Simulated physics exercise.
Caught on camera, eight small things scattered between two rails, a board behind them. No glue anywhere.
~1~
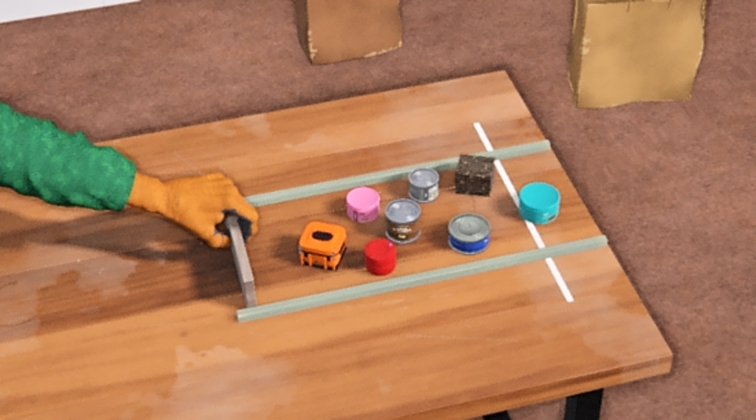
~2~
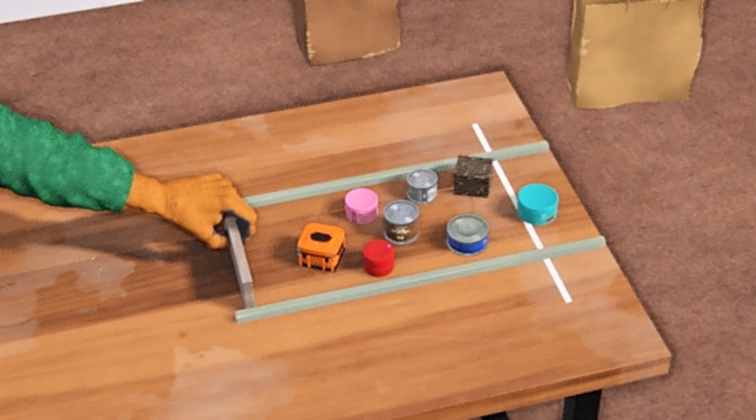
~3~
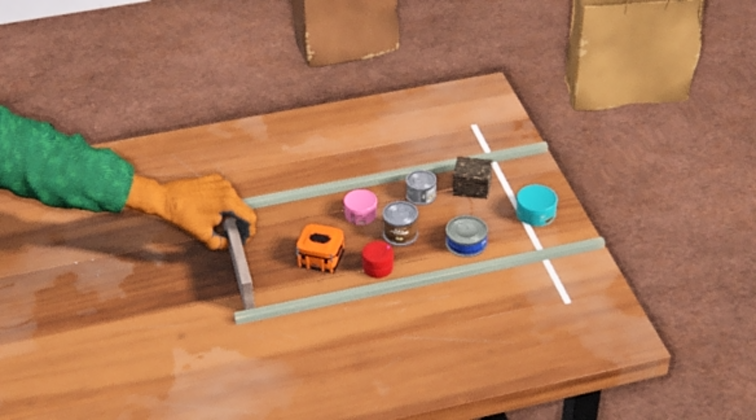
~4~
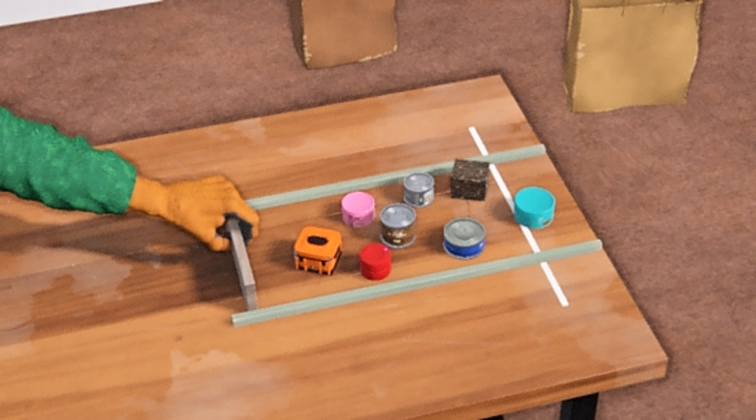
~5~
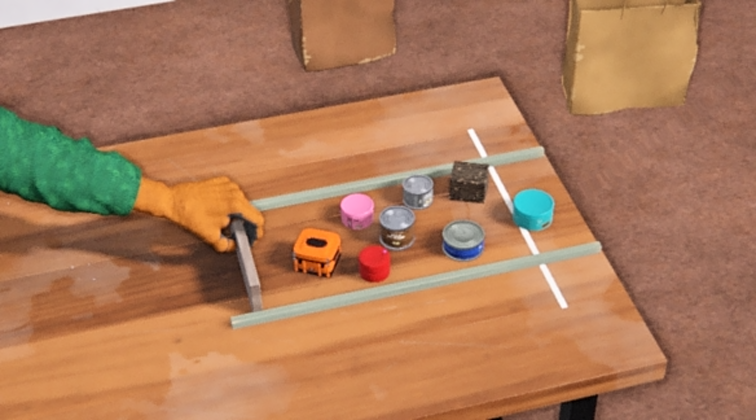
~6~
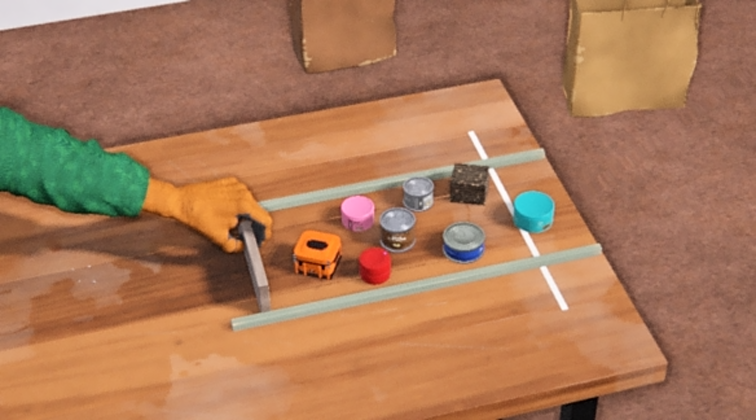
A board gripped by an orange-gloved hand stayed nearly still at first, then slid slightly right between two rails on a wooden table, while the eight small tubs, tins and other things ahead sat untouched.
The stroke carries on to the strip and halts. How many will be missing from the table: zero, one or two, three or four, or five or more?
Here the number that fall off is one or two.
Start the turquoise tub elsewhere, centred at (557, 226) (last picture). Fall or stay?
The turquoise tub tumbles off.
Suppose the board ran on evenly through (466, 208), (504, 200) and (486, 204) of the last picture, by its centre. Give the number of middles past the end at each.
Past the end: 0, 1 and 0.
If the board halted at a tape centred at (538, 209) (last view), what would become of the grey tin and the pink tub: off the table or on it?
The grey tin holds on, the pink tub stays on.
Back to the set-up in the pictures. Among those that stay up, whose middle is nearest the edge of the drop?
That is the brown tin.
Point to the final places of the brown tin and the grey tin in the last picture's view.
The brown tin at (566, 195), the grey tin at (509, 168).
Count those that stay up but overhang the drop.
That would be 3.
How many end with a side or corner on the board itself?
In contact: 4.
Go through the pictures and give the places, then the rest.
Turquoise tub (539, 204); black block (475, 176); blue tin (469, 234); board (237, 245); tape (520, 205), in the first picture.
Black block (474, 177); grey tin (422, 187), in the second picture.
Blue tin (467, 236); orange case (321, 248), in the third picture.
Turquoise tub (534, 208); pink tub (358, 210), in the fourth picture.
Black block (469, 182); red lid (374, 264), in the fifth picture.
Turquoise tub (533, 212); black block (470, 184); blue tin (464, 243); board (251, 250); tape (514, 213), in the sixth picture.
A little later, none off yet; turquoise tub at rest near (533, 212); black block at rest near (470, 184); blue tin at rest near (464, 243).
Next, none off yet; turquoise tub at rest near (533, 212); black block shifted a little near (487, 182); blue tin shifted about its own width near (498, 239).
When it is over, the number that fall off is one or two; down, turquoise tub.
